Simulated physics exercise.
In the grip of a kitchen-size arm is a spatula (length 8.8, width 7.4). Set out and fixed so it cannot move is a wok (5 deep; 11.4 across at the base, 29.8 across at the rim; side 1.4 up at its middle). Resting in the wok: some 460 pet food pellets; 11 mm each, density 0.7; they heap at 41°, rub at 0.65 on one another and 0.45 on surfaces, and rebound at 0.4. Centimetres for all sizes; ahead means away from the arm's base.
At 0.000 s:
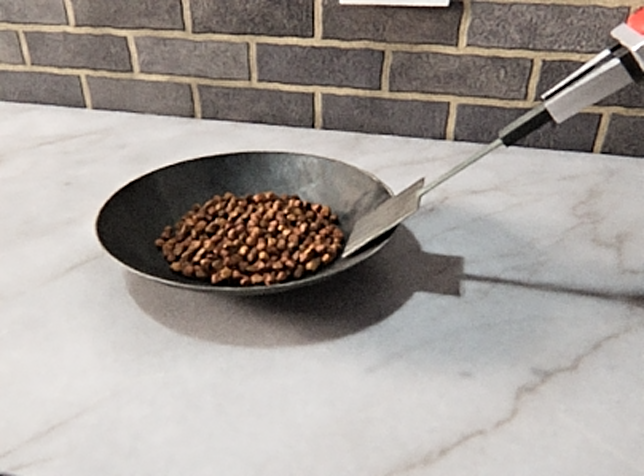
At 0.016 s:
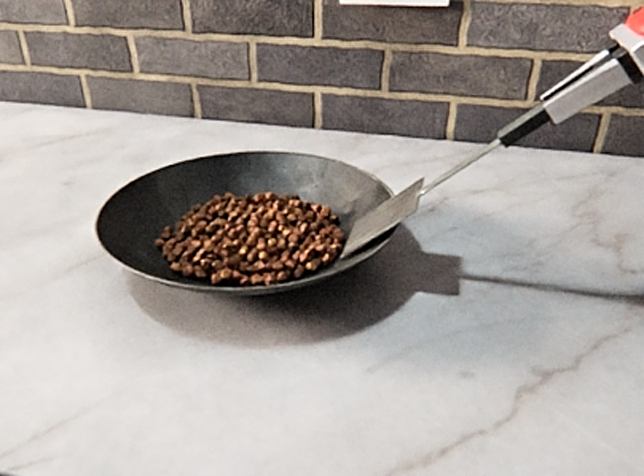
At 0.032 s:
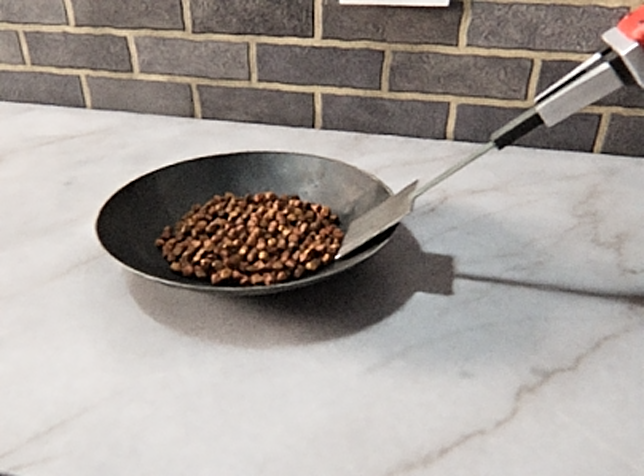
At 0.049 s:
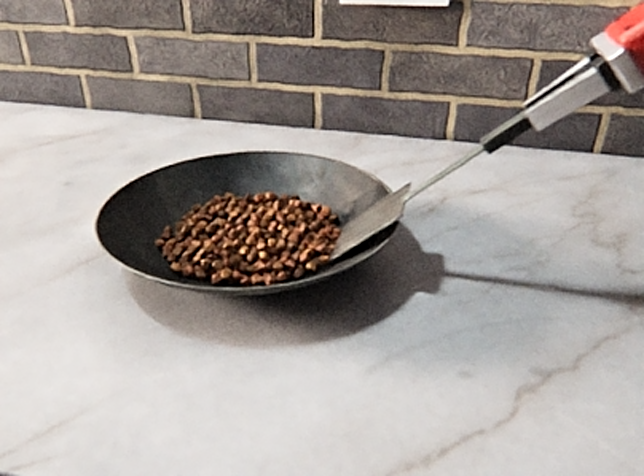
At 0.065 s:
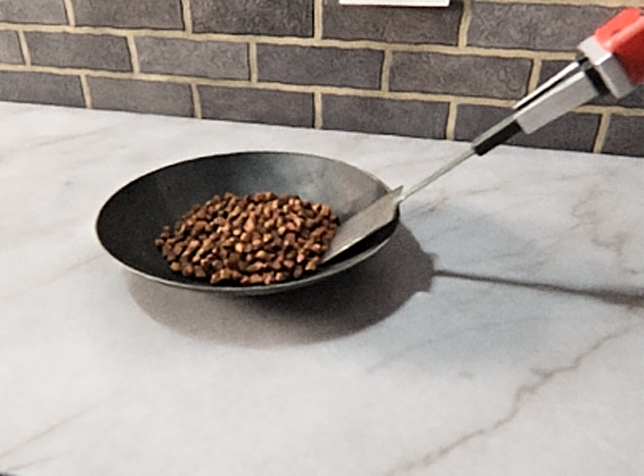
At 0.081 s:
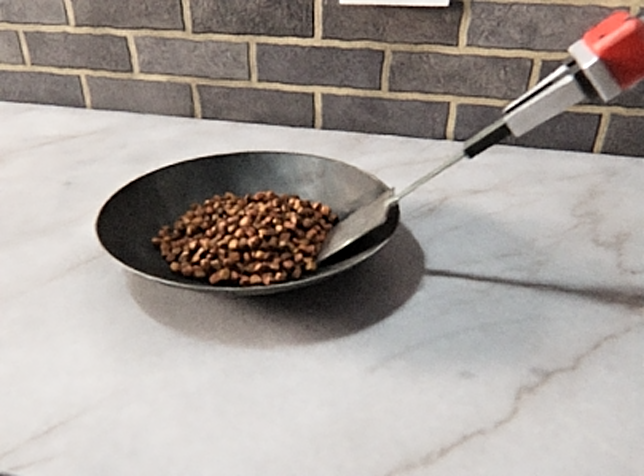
Robotic arm slowly sliding a metal spatula down and left into a dark wok, nudging the heap of brown pellets slightly.
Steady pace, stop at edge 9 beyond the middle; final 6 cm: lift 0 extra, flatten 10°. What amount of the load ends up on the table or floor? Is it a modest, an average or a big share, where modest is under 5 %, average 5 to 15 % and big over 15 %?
Average.
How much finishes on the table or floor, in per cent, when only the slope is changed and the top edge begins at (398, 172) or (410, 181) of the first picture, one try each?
Some 10 and 10 per cent.
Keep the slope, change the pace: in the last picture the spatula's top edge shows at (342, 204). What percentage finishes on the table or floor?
25 %.
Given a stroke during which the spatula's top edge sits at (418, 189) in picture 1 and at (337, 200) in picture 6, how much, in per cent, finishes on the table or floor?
Some 20 percent ends up on the table or floor.
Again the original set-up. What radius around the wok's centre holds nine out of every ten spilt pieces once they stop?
It comes out at close to 25 centimetres.
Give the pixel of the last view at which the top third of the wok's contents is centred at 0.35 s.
Centre: Approx. (162, 208) in the last view.
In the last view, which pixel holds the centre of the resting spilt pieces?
Centre of the spill: Approx. (84, 227).
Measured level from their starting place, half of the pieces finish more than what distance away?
6 cm.
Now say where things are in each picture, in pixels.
Spatula top edge at (421, 193), sloping 42°; upper third of the load around (252, 230), from x 160 to 340, top at y 195; 460 in the wok, in the first picture.
Spatula top edge at (420, 193), sloping 42°; upper third of the load around (252, 230), from x 160 to 340, top at y 195, in the second picture.
Spatula top edge at (415, 195), sloping 42°; upper third of the load around (252, 230), from x 160 to 340, top at y 195, in the third picture.
Spatula top edge at (406, 198), sloping 42°; upper third of the load around (252, 229), from x 160 to 340, top at y 195, in the fourth picture.
Spatula top edge at (398, 201), sloping 42°; upper third of the load around (254, 228), from x 160 to 335, top at y 195, in the fifth picture.
Spatula top edge at (390, 203), sloping 42°; upper third of the load around (248, 226), from x 155 to 335, top at y 195; 460 in the wok, in the sixth picture.
After 0.21 s, sloping 42°, highest piece 4 above the table; 460 in the wok.
After 0.35 s, sloping 39°, highest piece 6 above the table; 460 in the wok.
After 0.61 s, sloping 32°, highest piece 6 above the table; 411 in the wok, 48 on the table or floor, 1 on the blade or in flight.
After 1.66 s, sloping 32°, highest piece 6 above the table; 411 in the wok, 49 on the table or floor.
At rest, 411 in the wok, 49 on the table or floor. That is 11 % on the table or floor.
